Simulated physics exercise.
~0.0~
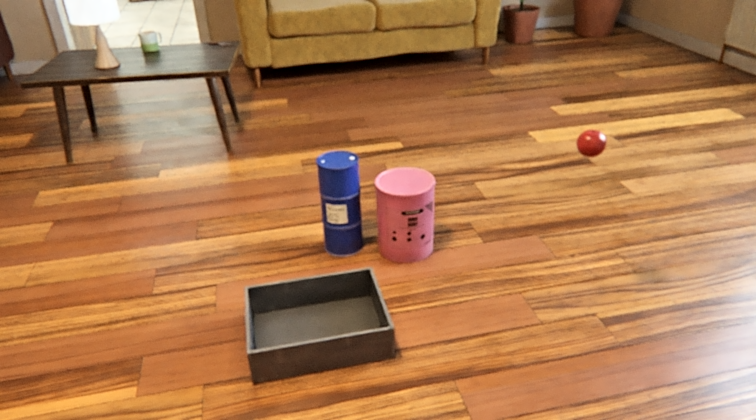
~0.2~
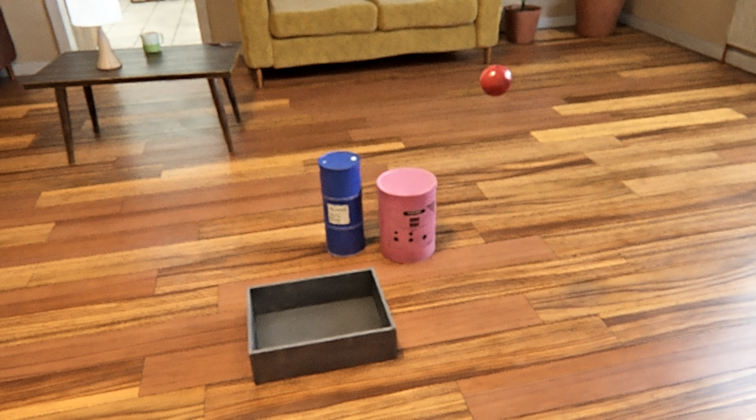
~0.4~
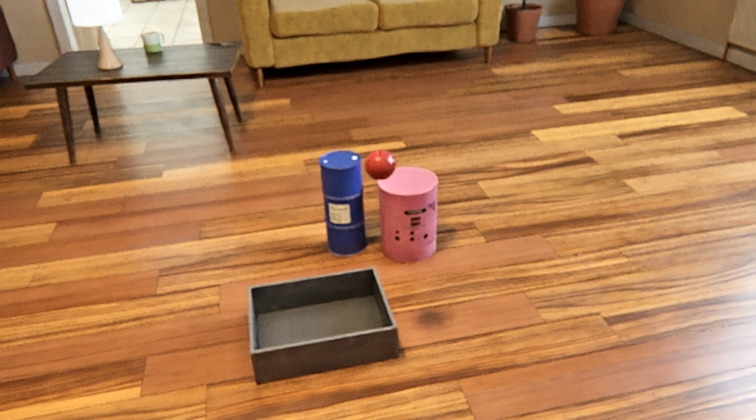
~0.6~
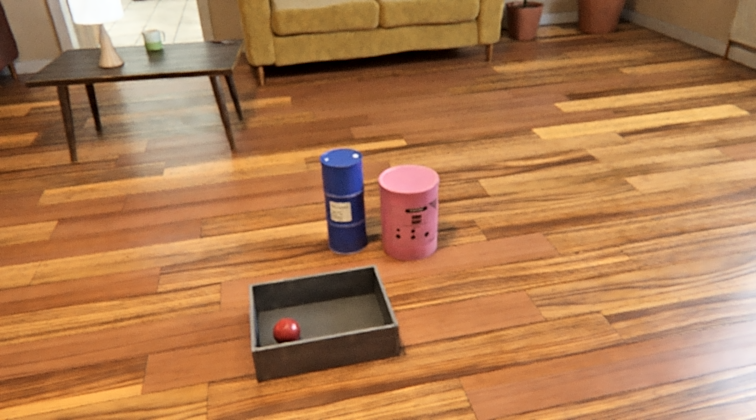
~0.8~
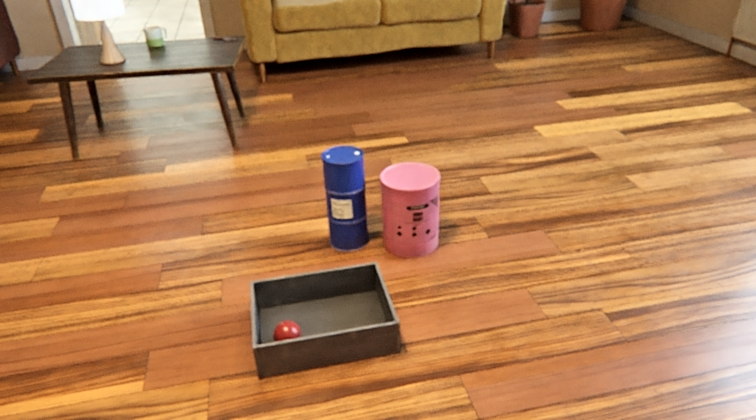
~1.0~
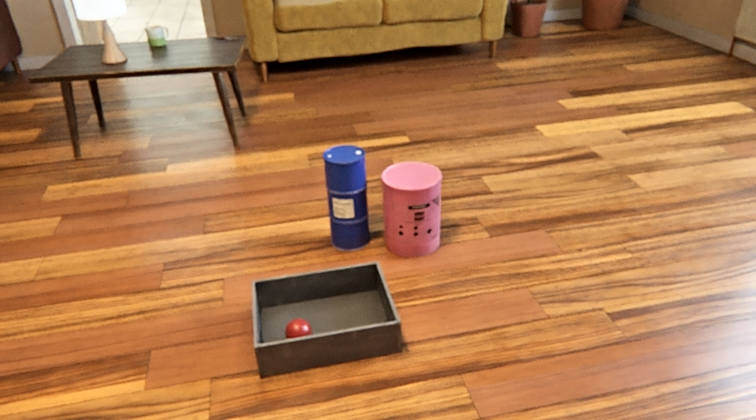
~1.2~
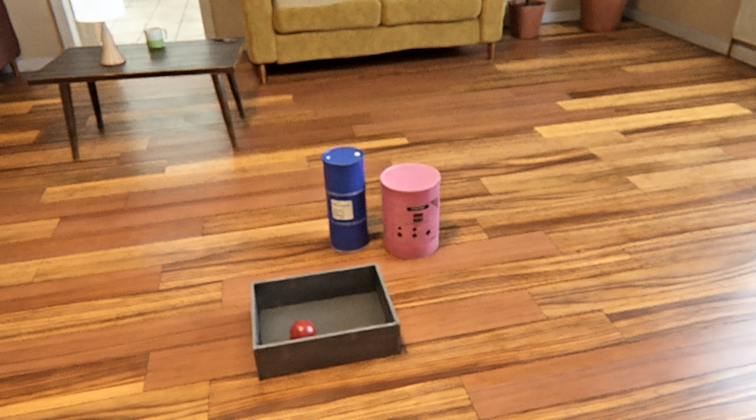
On a shiny wooden living room floor, a red apple flew in from the right, rose and then dropped leftward past a pink pail and a blue canister, landed in an open dark box, shifted slightly right, and stayed inside.
